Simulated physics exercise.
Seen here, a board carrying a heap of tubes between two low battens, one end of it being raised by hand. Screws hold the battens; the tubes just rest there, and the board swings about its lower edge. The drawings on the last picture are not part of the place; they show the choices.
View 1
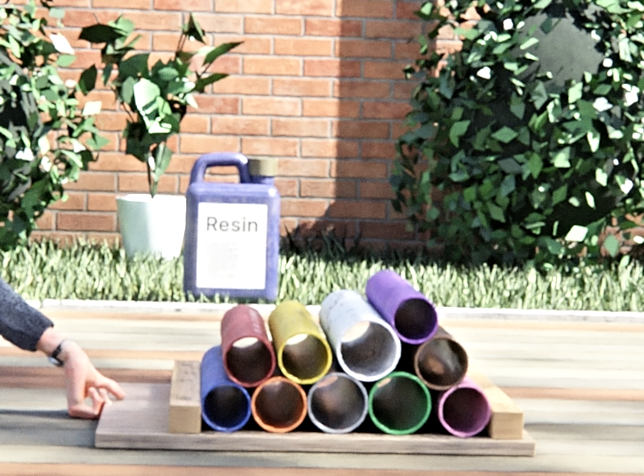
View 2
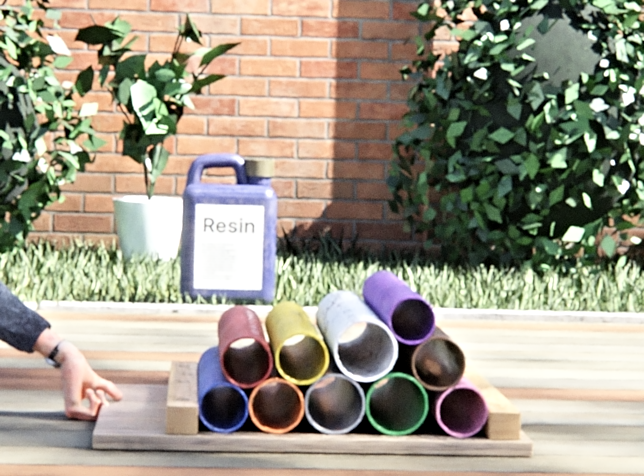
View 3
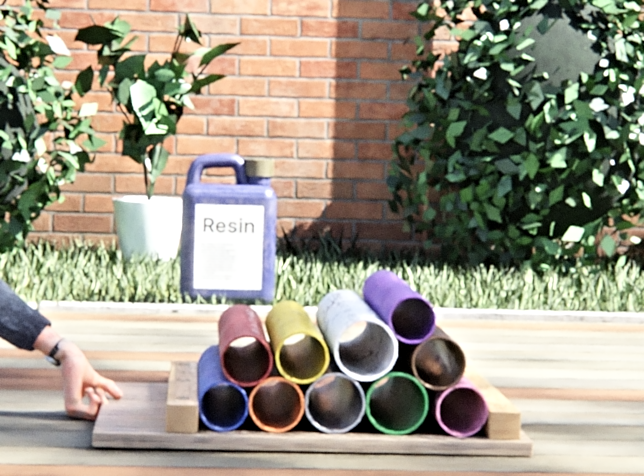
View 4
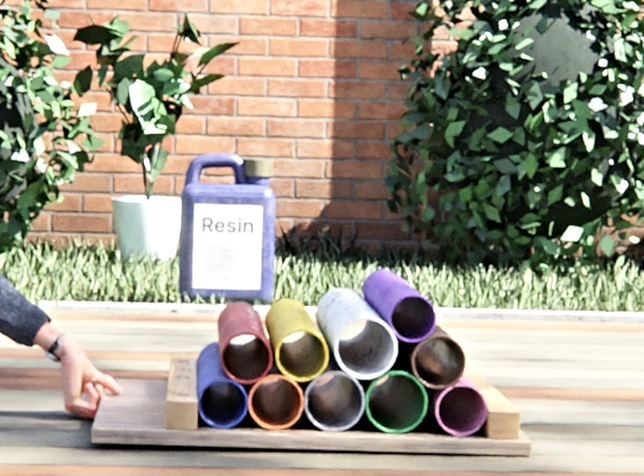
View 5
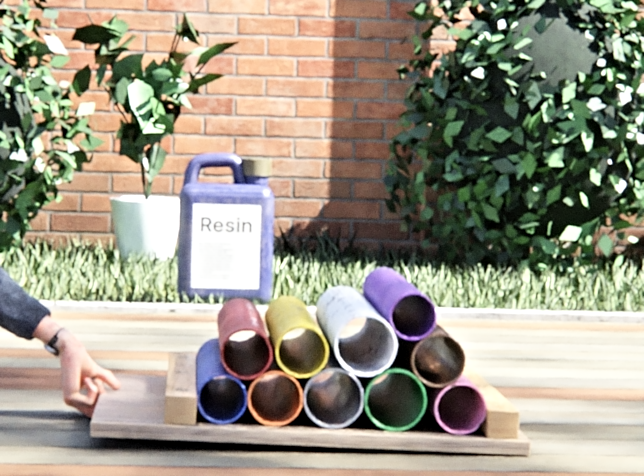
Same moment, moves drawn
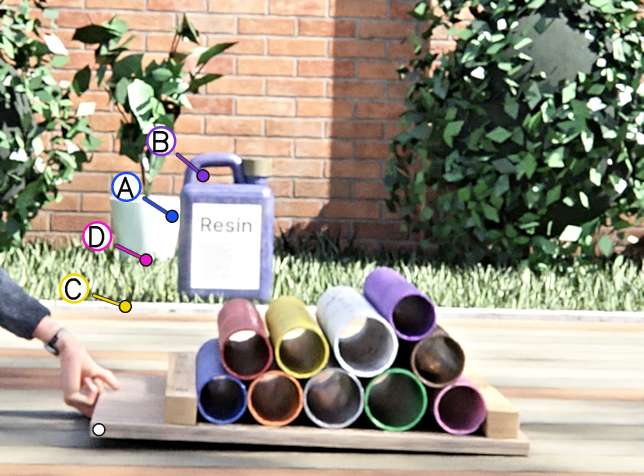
In a sunny garden by a brick wall, a wooden tabletop is seen from the front. Blue, orange, grey, green and pink tubes lie beneath red, yellow, pale grey, brown and purple ones, between battens on a board, with a purple resin jug behind and leafy plants beyond. A hand at left lifts the board's left end very slightly, the tubes keeping their arrangement, while the camera drifts slightly right.
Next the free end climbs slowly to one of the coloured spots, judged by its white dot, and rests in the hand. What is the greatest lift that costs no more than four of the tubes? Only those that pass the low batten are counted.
No higher than A.
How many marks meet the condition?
Three of them.
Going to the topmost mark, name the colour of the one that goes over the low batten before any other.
It is the brown one.
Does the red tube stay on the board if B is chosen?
The red tube: No.
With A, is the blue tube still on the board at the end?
Yes, with A.
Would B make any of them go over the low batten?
Yes, at B.
On the copy, A at (172, 216); B at (203, 176); C at (125, 307); D at (146, 260); the white dot at (99, 430).
On A. First, board at 18°.
Then, board at 31°.
Finally, board at 31°, three over the low batten (brown, white, purple).
By contrast, B five over the low batten; C two over the low batten (brown, purple); D two over the low batten (brown, purple).
